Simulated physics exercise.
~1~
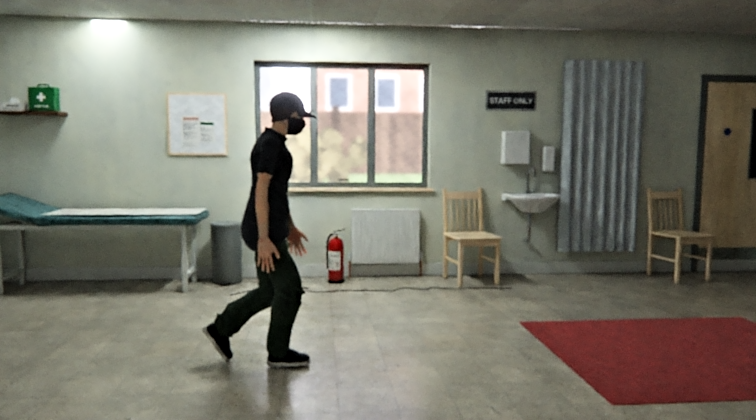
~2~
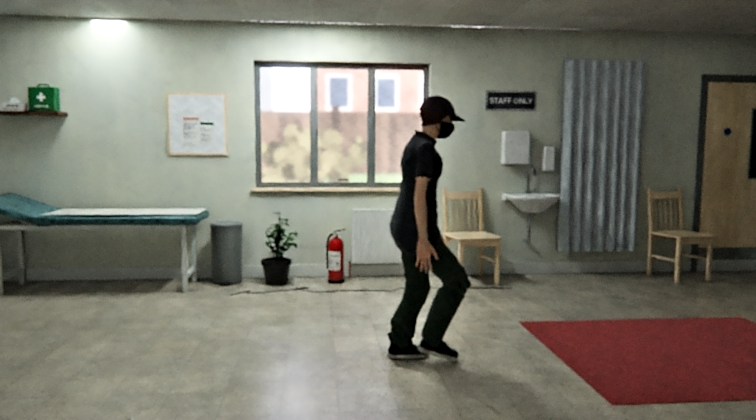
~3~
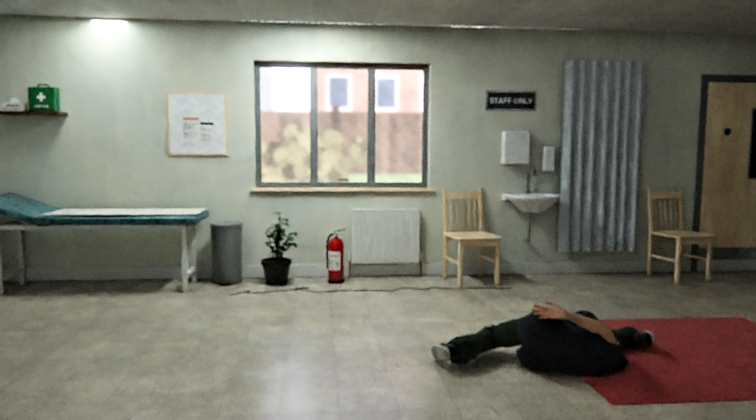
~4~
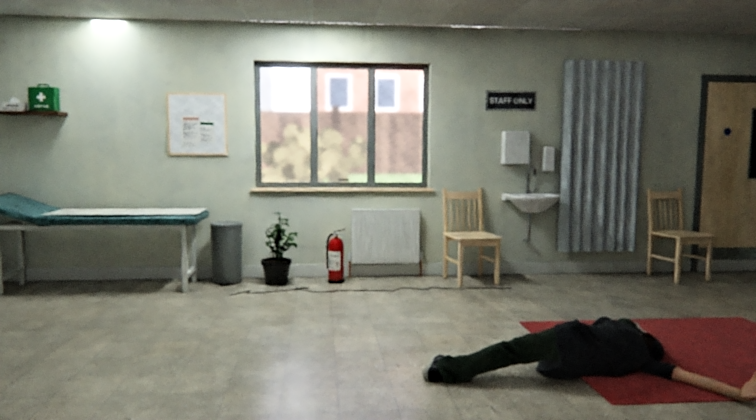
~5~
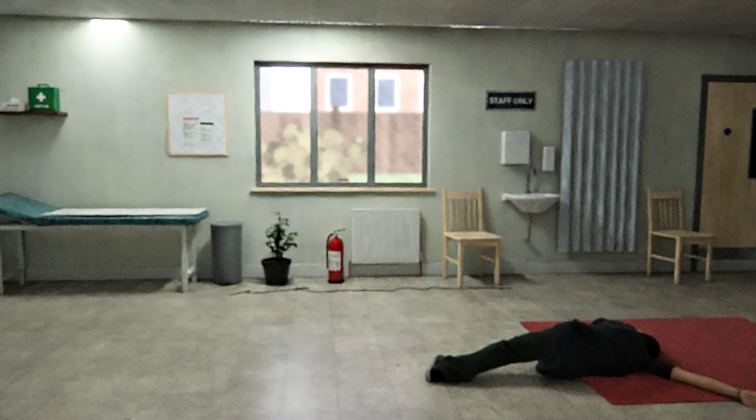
A visitor in dark clothes, a black cap and a face mask walks from left to right across a clinic-like room, passing a window, a potted plant and a red fire extinguisher. Near a wooden chair, the visitor's knees bend while still upright. The visitor then collapses to the floor at the near edge of a red mat, body folded and legs bent. The body settles flatter, one arm stretching out to the right. Finally the visitor lies still, head and chest over the mat's edge, hips short of it and legs trailing left.
